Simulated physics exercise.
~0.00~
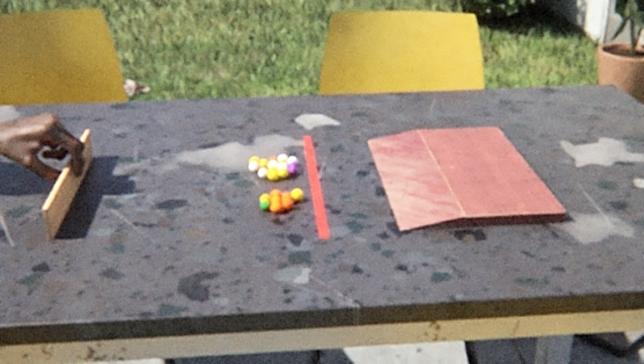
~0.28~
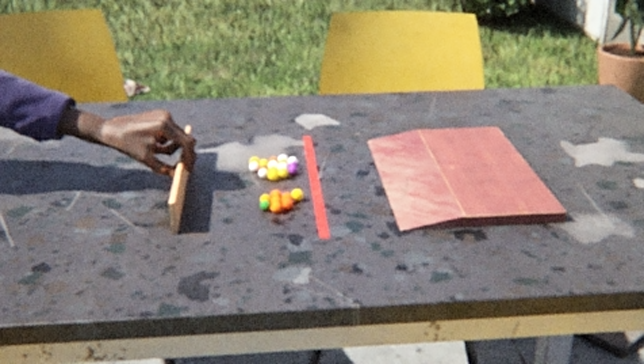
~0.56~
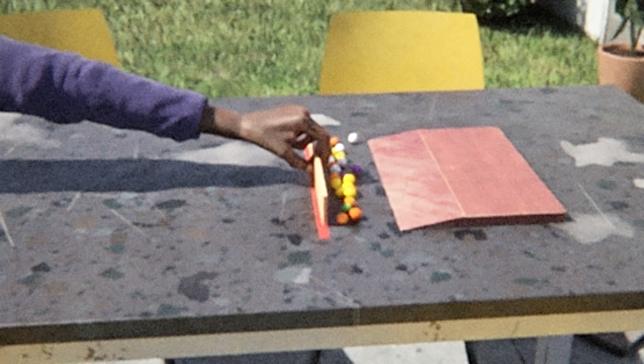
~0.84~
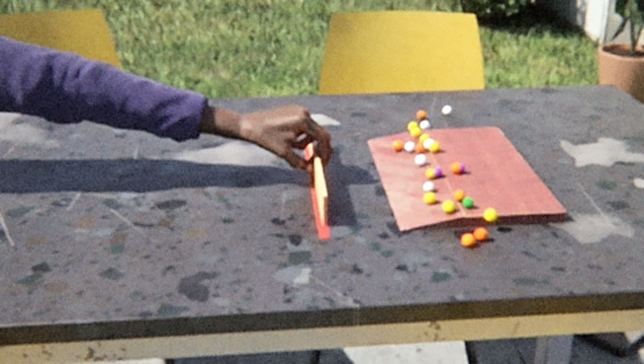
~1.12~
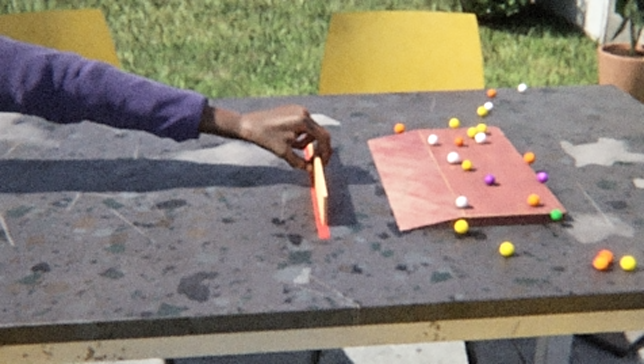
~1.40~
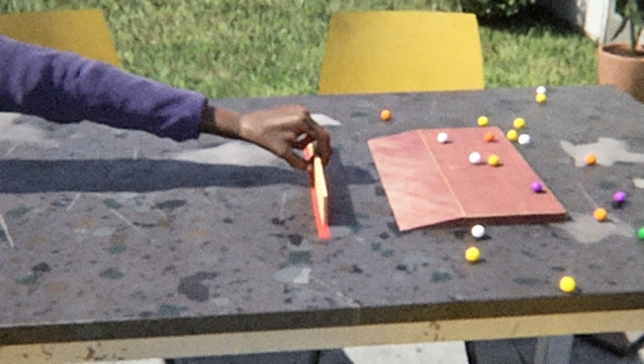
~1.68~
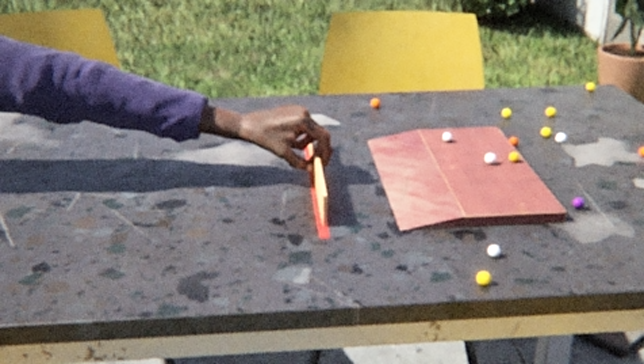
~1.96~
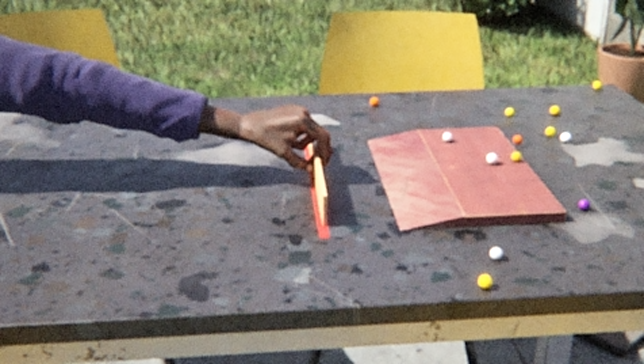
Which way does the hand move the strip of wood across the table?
The hand moves the strip of wood to the right, towards the red tape and the ramp.
